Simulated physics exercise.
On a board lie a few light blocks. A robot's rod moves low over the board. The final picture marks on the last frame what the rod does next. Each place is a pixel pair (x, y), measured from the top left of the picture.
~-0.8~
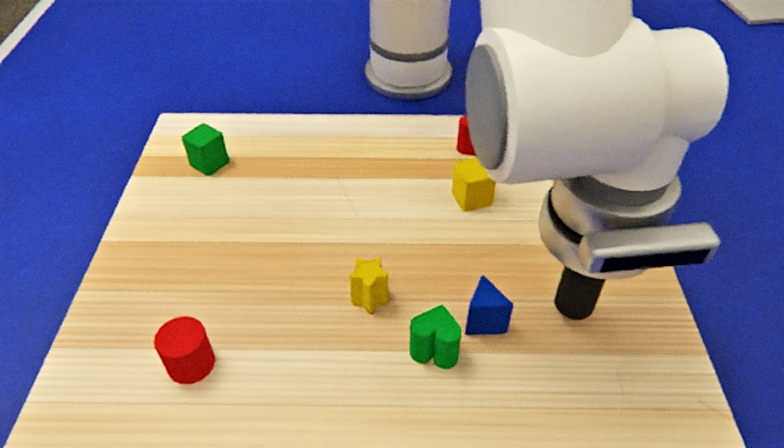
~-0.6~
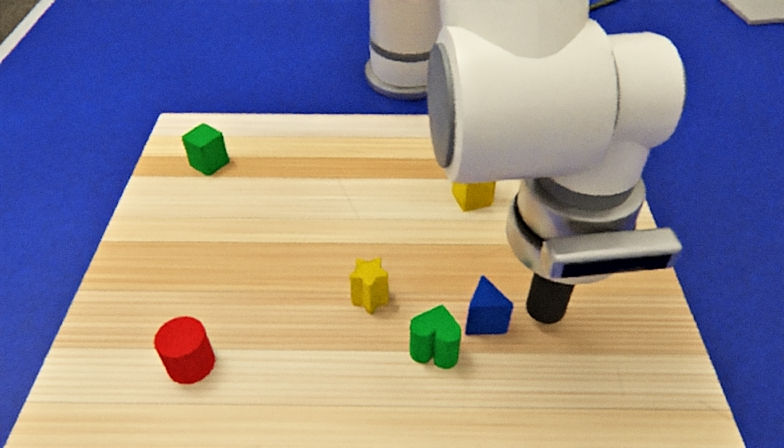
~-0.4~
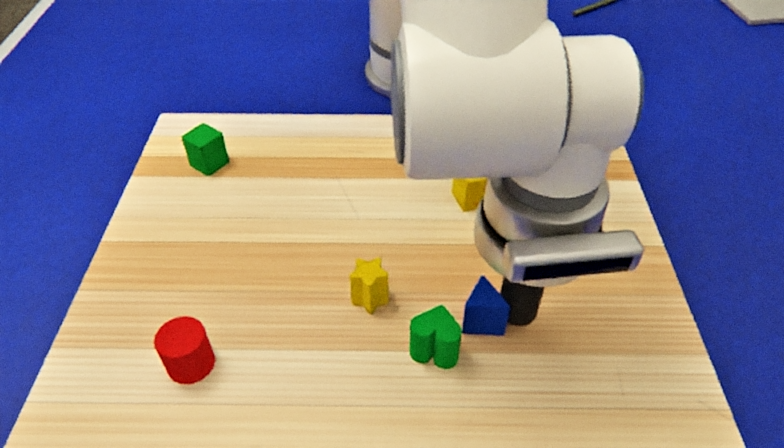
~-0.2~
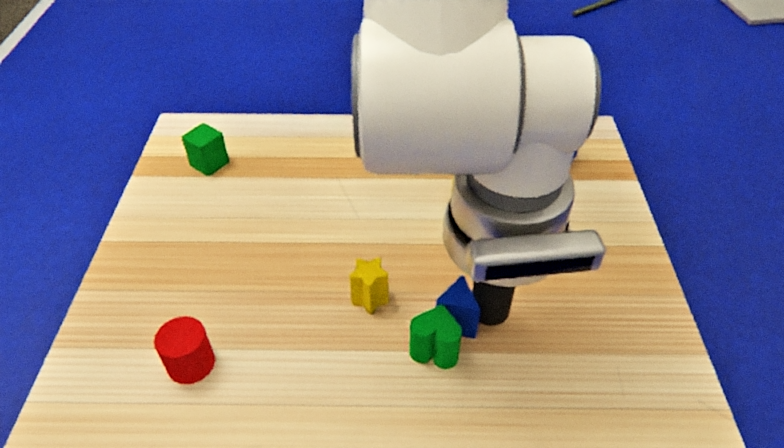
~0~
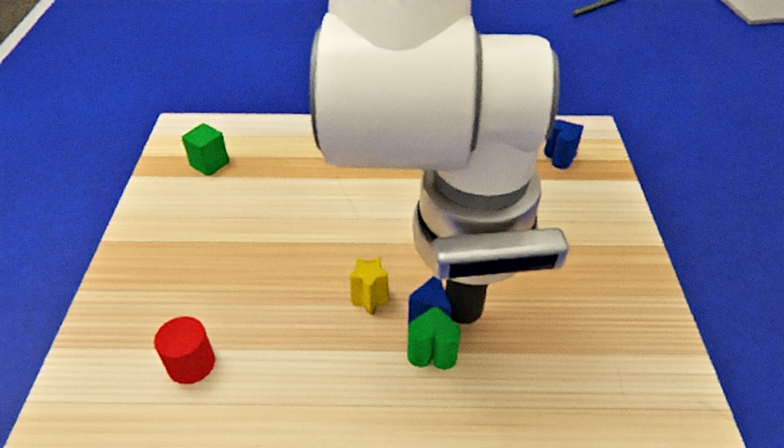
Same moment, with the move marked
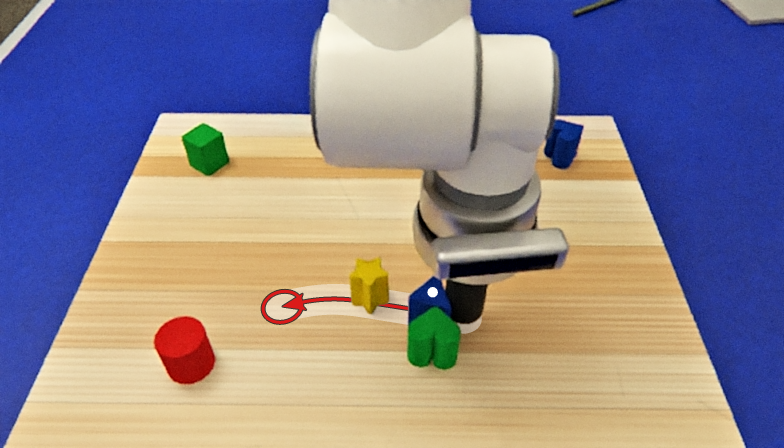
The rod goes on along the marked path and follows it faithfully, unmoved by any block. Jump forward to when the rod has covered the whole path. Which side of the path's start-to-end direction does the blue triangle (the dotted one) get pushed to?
It's pushed left.
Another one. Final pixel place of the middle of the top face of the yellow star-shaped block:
Its top middle is near (307, 246).
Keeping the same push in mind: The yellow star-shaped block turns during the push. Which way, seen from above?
It twists with the clock when seen from above.
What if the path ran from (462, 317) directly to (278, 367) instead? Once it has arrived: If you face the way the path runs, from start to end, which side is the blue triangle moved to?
It is displaced to the right.
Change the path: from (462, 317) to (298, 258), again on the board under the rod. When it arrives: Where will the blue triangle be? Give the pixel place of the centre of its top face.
Its top centre lands on (385, 291).
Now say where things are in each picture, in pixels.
Rod tip at (574, 304); block tops, yellow star-shaped block at (369, 270); blue triangle at (489, 295); green heart block at (437, 324), in the first picture.
Rod at (545, 308); blocks unchanged, in the second picture.
Rod at (517, 310); blocks unchanged, in the third picture.
Rod at (490, 310); blue triangle at (460, 295), in the fourth picture.
Rod at (463, 308); yellow star-shaped block at (369, 270); blue triangle at (433, 292); green heart block at (435, 326), in the fifth picture.
Path on the board, from (462, 317) via (402, 307) and (342, 299), ending at (282, 307); the dot is on the blue triangle.
What follows on the original path. One third of the way, rod at (401, 299); yellow star-shaped block at (360, 265); blue triangle at (371, 291).
Two thirds of the way, rod at (341, 290); yellow star-shaped block at (318, 248), turned 60° clockwise; blue triangle at (330, 296), turned 65° anticlockwise.
At the end, rod at (281, 298); yellow star-shaped block at (307, 246), turned 110° clockwise; blue triangle at (327, 298), turned 80° anticlockwise; green heart block in place.
